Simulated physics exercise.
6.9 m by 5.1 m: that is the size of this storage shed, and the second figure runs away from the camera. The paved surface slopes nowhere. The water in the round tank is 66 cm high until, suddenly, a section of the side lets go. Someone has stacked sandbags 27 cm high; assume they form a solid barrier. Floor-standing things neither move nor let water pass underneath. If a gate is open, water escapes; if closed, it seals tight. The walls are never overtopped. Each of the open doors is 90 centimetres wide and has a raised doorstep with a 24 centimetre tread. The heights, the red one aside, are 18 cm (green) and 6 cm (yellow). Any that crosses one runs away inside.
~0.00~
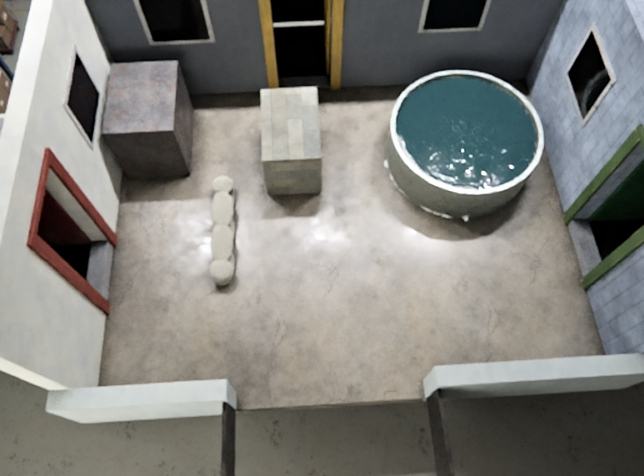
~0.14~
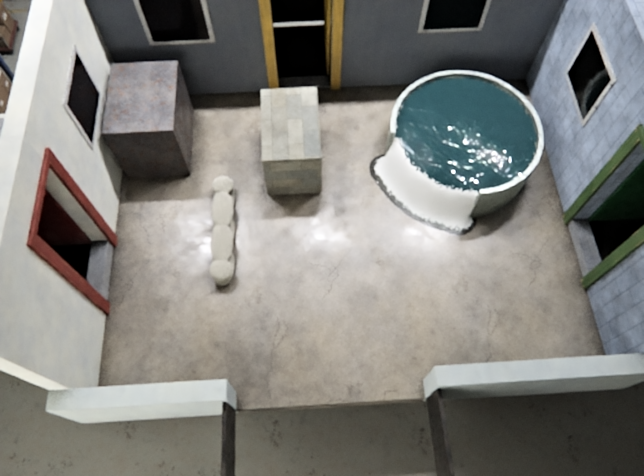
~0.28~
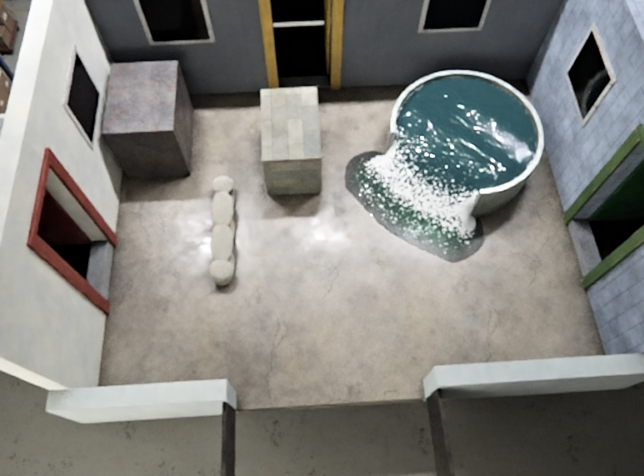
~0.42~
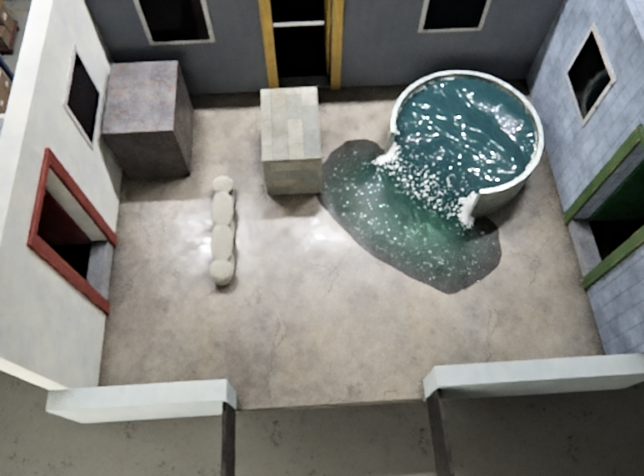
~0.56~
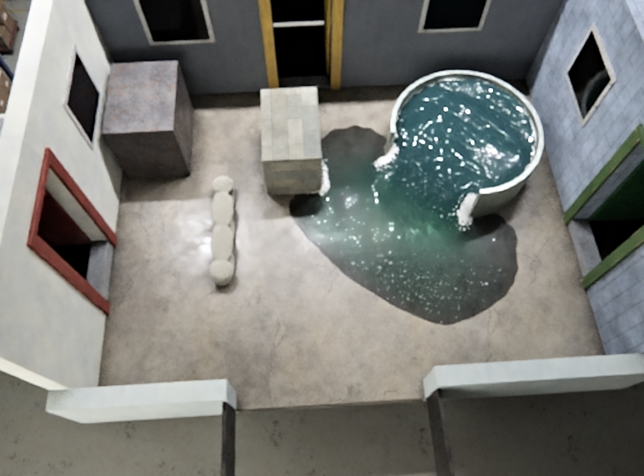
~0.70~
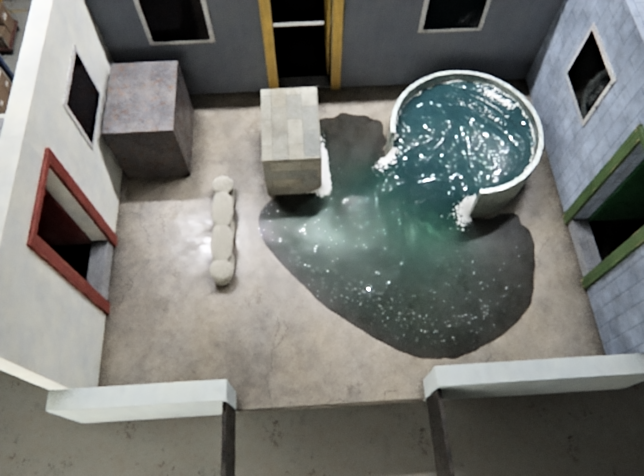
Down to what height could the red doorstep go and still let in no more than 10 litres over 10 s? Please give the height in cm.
I would say down to about 5 cm.
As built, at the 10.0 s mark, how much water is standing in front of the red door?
Roughly 6.5 cm deep.
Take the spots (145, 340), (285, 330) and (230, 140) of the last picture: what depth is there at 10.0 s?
Depths in order: 4 / 4 / 5 cm.
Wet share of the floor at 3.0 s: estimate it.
The wet part is about 65 per cent.
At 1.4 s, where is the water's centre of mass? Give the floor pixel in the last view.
Approximately (415, 199).
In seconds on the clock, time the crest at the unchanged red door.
That happens close to 9.5 s on the clock.
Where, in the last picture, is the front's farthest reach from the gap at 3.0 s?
The farthest wet point is roughly at (97, 400) in the last view.
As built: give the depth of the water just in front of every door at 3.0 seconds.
Depths, in cm - red: 5, green: 1, yellow: 5.
After 1.4 s water covers 45 % of the floor, deepest (26 cm) near (327, 188); it has not reached the red door.
After 3.0 s water covers 65 % of the floor, deepest (32 cm) near (97, 400); 5 cm at the red door, 0 litres in over its 24 cm doorstep.
After 10.0 s water covers 95 % of the floor, deepest (9 cm) near (414, 102); 7 cm at the red door, 0 litres in over its 24 cm doorstep.
At the red door as built, the water arrived by 2.8 s and peaked near 8 cm at 9.4 s.
With a doorstep of 4.5 cm, 12 litres would have come in within the 10 s; with 5.5 cm, 6 litres. So under 10 litres takes about 5 cm.
